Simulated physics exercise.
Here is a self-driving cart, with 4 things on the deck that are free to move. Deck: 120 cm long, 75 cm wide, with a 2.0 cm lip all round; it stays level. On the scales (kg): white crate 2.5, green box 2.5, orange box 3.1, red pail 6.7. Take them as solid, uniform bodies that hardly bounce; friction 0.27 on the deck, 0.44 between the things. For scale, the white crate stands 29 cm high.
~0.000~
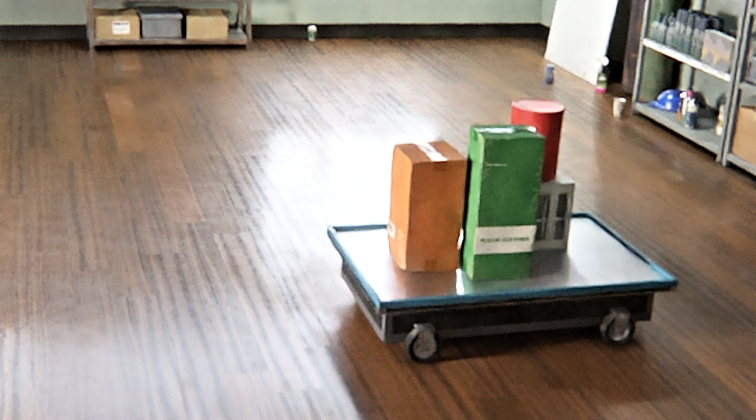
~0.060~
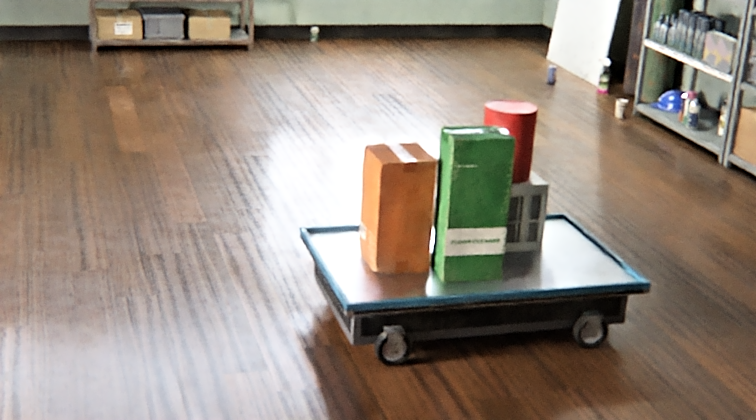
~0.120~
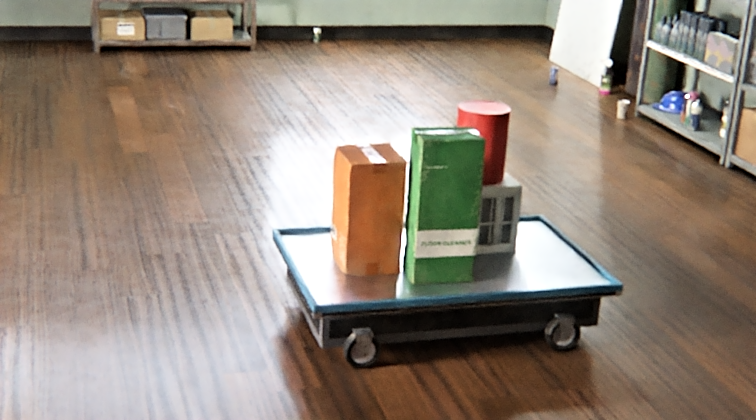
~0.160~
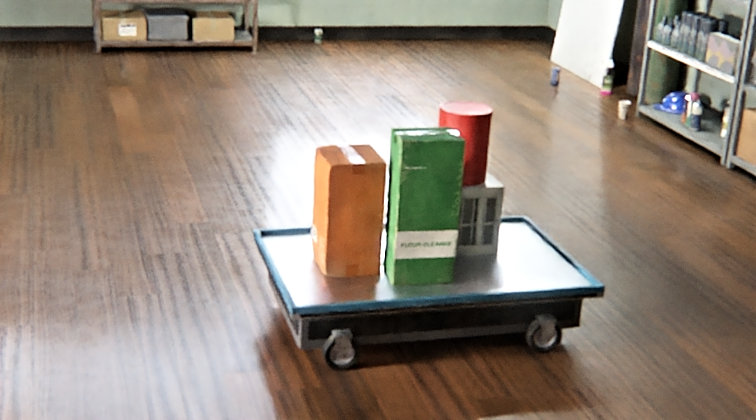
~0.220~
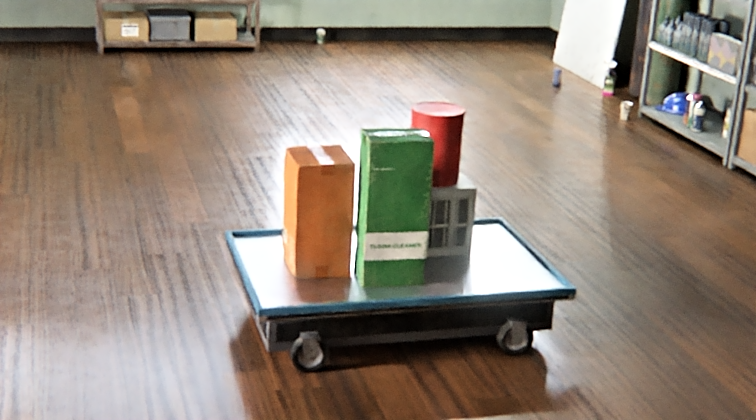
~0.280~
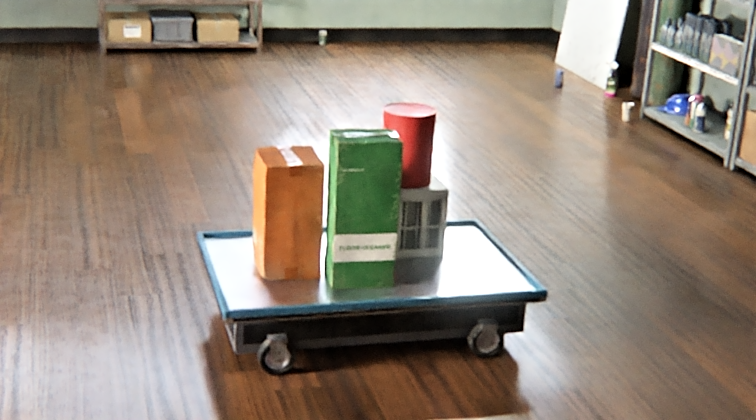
The video shows a low, flat cart carrying an orange box, a green box, a white crate and a red pail, rolling steadily leftward across a wooden floor while the items keep their places on its deck.
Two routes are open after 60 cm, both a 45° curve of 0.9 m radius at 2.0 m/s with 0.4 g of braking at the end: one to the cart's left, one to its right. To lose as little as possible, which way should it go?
Fewer things are lost with the right turn.
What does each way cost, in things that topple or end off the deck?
Left: 4; right: 2.
Turning left. By 0.58 s, 116 cm covered, turned 26°; green box tilted 3° near (219, 223); white crate 10 cm from its spot near (254, 230); orange box tilted 12°.
By 1.18 s, 208 cm covered, turned 45°; white crate now off the deck; green box tilted 20° near (19, 341).
By 1.48 s, 212 cm covered, turned 45°, stopped; green box on its side.
When it is over (2.0 s), off the deck, white crate, orange box and red pail; lying over on the deck, green box.
Turning right instead, green box and orange box tipped over or off the deck, 2 of 4 in all.
